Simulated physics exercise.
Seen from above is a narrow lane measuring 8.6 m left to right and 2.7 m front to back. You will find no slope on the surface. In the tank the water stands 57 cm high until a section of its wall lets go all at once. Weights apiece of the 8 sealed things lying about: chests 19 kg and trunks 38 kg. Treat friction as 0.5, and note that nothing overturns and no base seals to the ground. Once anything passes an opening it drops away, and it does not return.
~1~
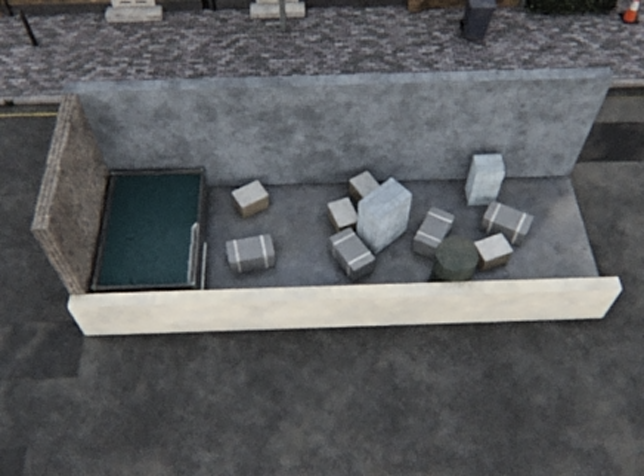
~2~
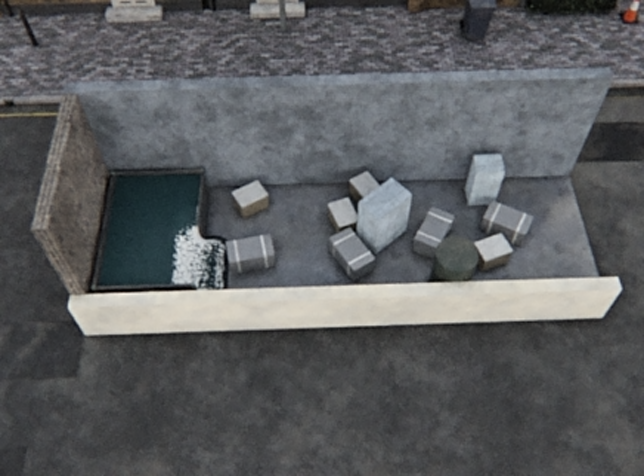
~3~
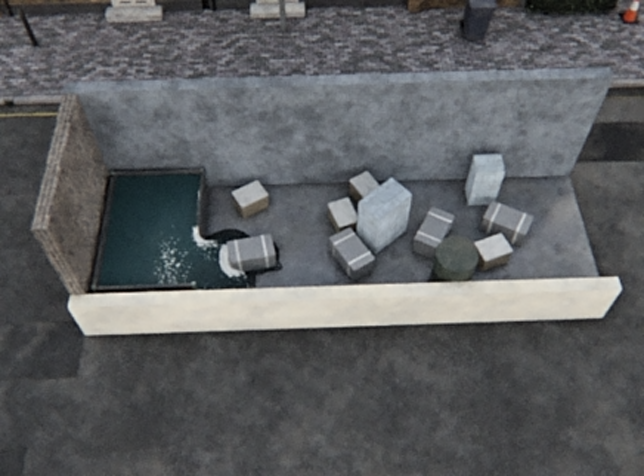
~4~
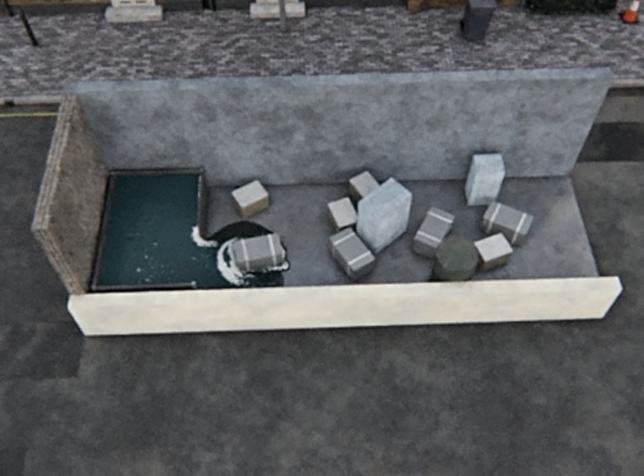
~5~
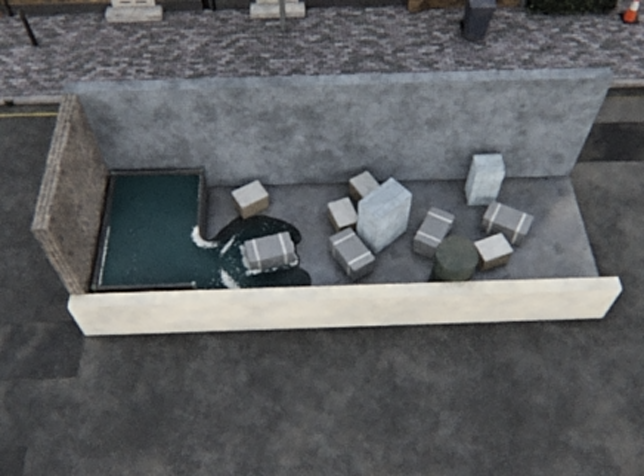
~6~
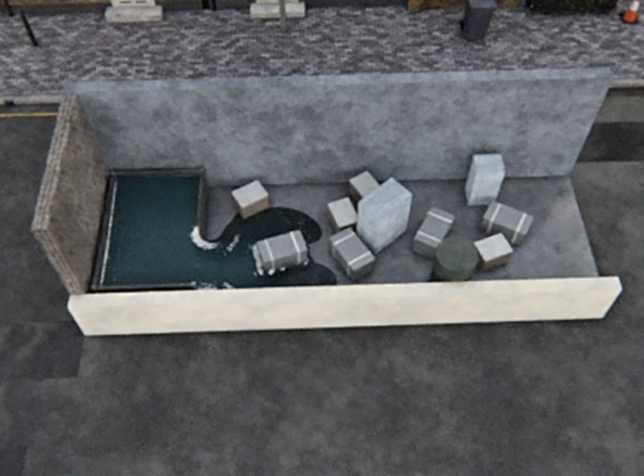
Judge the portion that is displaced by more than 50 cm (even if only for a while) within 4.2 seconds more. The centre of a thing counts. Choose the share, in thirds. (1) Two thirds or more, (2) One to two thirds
Option 2: One to two thirds.
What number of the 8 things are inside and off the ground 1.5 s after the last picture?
The count is 2.
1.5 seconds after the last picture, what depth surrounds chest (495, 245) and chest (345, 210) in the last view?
Some 0 cm at the first, some 13 cm at the second.
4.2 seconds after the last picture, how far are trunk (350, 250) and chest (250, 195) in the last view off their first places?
Log: Item 1 = 20 cm; item 2 = 0 cm.
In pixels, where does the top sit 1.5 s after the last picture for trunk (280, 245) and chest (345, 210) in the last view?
Approx. (318, 244); approx. (367, 197).
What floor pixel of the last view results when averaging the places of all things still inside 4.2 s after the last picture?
Centre of the remaining things: Roughly (405, 220).
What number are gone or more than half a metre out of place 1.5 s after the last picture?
I count 2 of them.
Then, 0.4 s after the last picture 1 of 8 are over 50 cm from their spots; 0 afloat.
Then, 1.5 s after the last picture 2 of 8 are over 50 cm from their spots; 2 afloat.
Then, 2.8 s after the last picture 4 of 8 are over 50 cm from their spots; 3 afloat.
Then, 4.2 s after the last picture 4 of 8 are over 50 cm from their spots, and 4 have been at some point; 5 afloat.
